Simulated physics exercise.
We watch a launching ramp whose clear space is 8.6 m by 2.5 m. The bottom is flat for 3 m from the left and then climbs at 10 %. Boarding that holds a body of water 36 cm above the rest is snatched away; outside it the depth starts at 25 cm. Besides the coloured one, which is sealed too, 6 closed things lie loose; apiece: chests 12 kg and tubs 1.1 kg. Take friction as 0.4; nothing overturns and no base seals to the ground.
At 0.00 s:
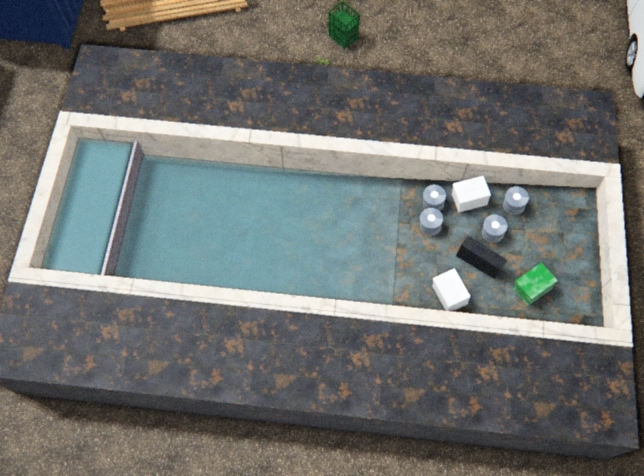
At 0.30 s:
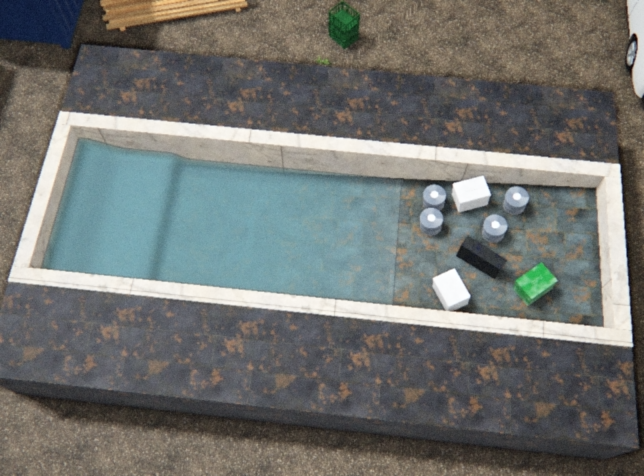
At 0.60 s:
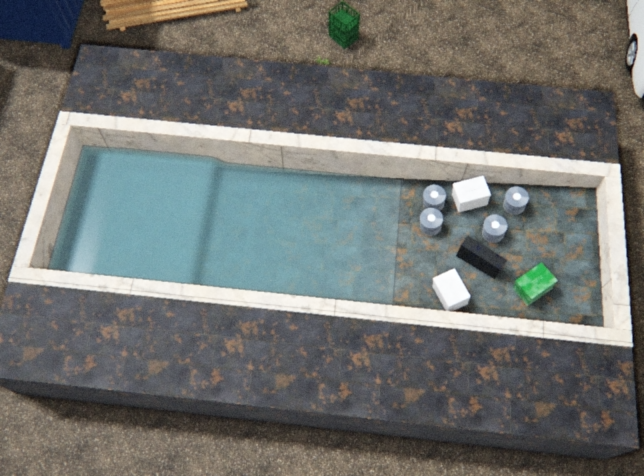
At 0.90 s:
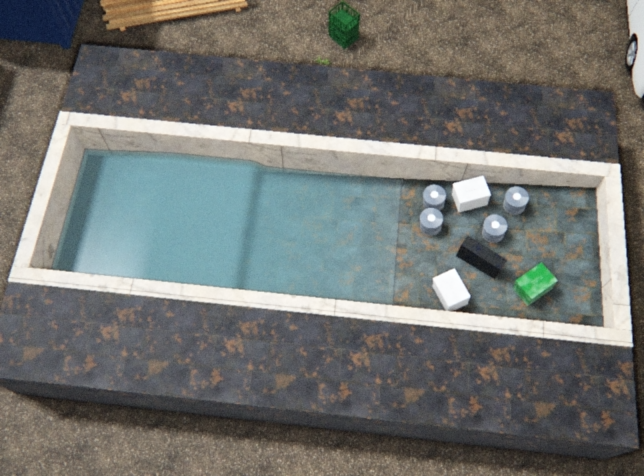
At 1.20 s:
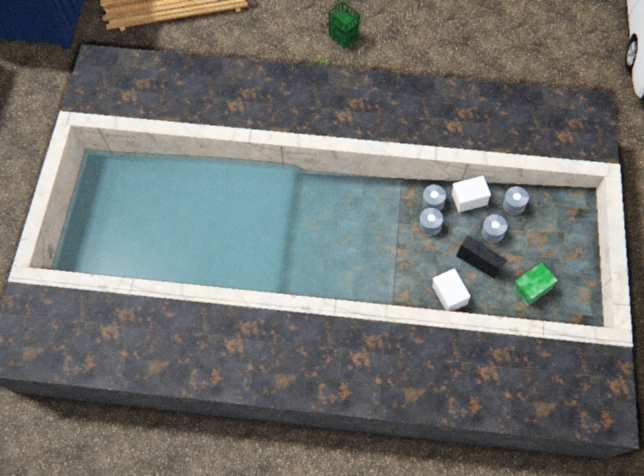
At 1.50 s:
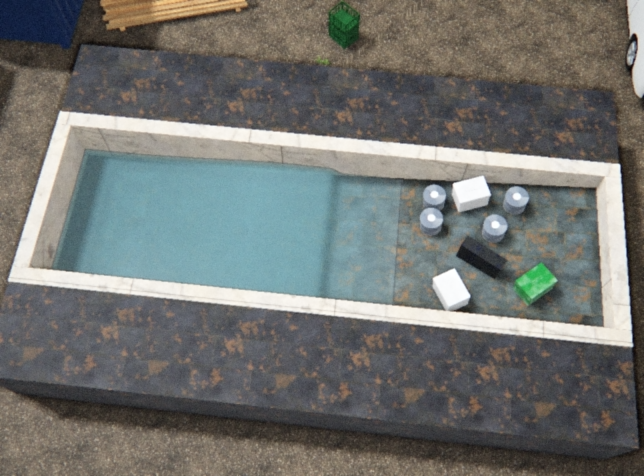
At first, a thin barrier stands near the left end of a long, pale-rimmed basin of shallow water, with loose white, black, green and clear objects at the right. Then the barrier is gone, and a low step of water travels rightward along the basin, while the objects stay still.
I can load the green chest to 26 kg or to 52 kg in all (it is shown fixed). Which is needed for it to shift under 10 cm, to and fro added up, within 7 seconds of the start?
For it, the lower weight is enough.
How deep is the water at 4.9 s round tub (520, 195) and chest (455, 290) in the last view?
Roughly 4 and 4 cm.
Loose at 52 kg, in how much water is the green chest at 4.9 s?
Roughly 4 cm.
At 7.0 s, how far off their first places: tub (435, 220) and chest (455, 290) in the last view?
In that order: 30 cm, 40 cm.
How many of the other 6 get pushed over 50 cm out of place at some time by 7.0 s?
I count 6.
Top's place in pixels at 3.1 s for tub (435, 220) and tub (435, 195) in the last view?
Around (513, 217) and (461, 212).
After 2.1 s the green chest would be 0 cm from its start with 26 kg and 0 cm from its start with 52 kg; 0 cm of water round it then.
After 3.1 s the green chest would be 0 cm from its start with 26 kg and 0 cm from its start with 52 kg; 1 cm of water round it then.
After 4.9 s the green chest would be 2 cm from its start with 26 kg and 0 cm from its start with 52 kg; 4 cm of water round it then.
After 7.0 s the green chest would be 2 cm from its start with 26 kg and 0 cm from its start with 52 kg; 2 cm of water round it then.
